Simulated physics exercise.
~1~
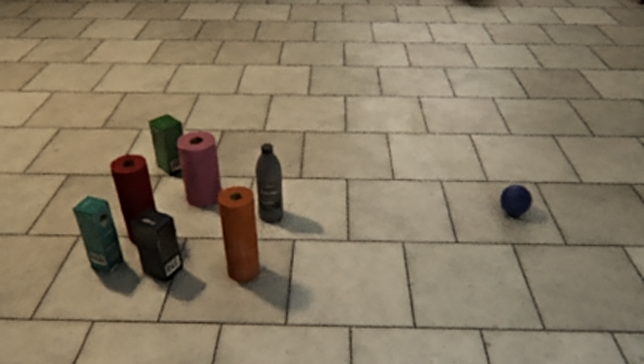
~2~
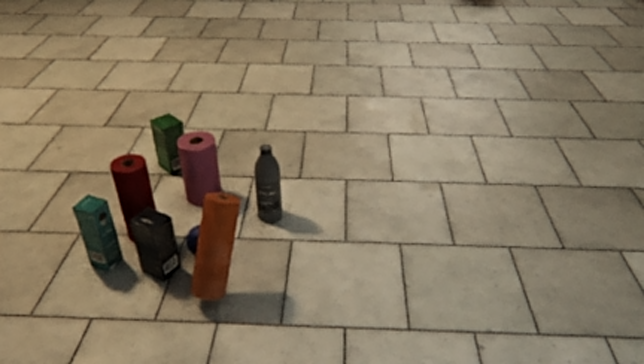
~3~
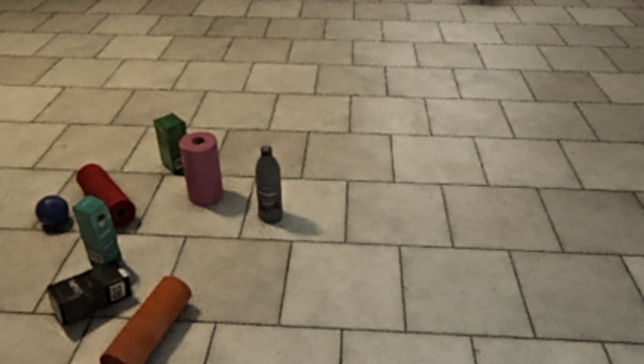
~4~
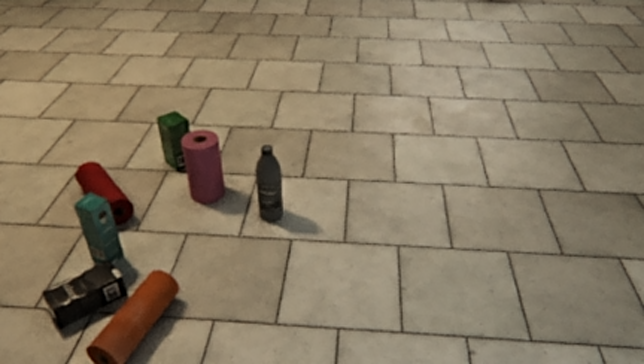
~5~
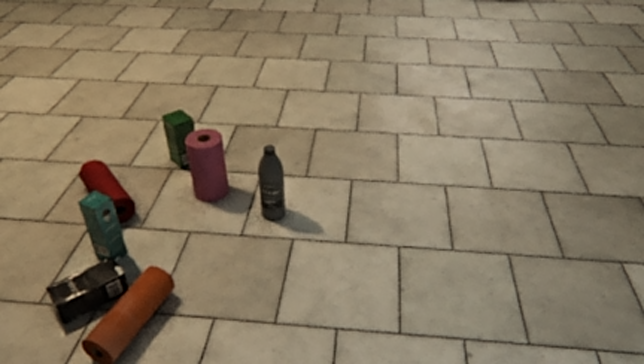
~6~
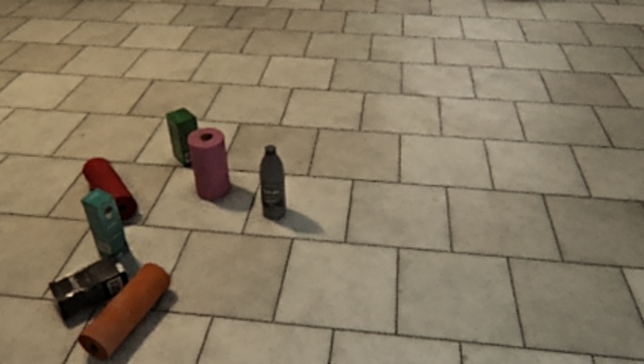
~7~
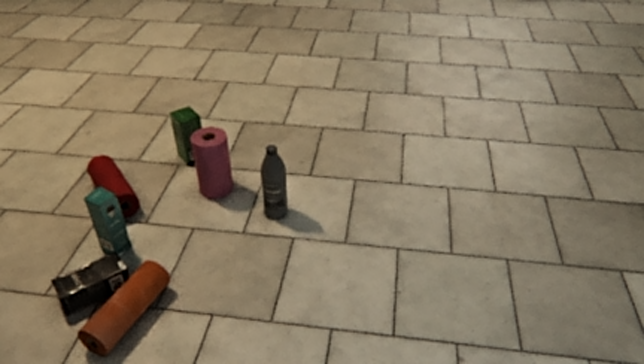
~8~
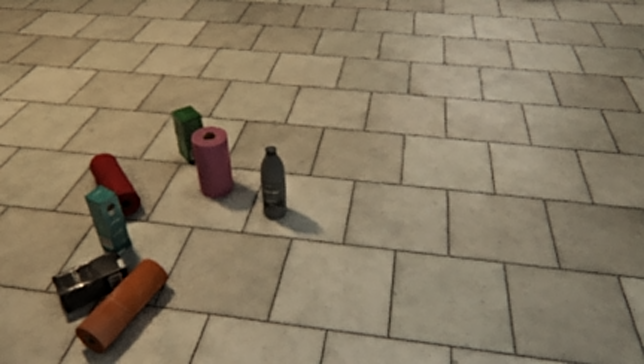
On a paved floor, a blue ball rolls left into grouped objects, toppling the orange roll, black carton and red roll; four stay standing.
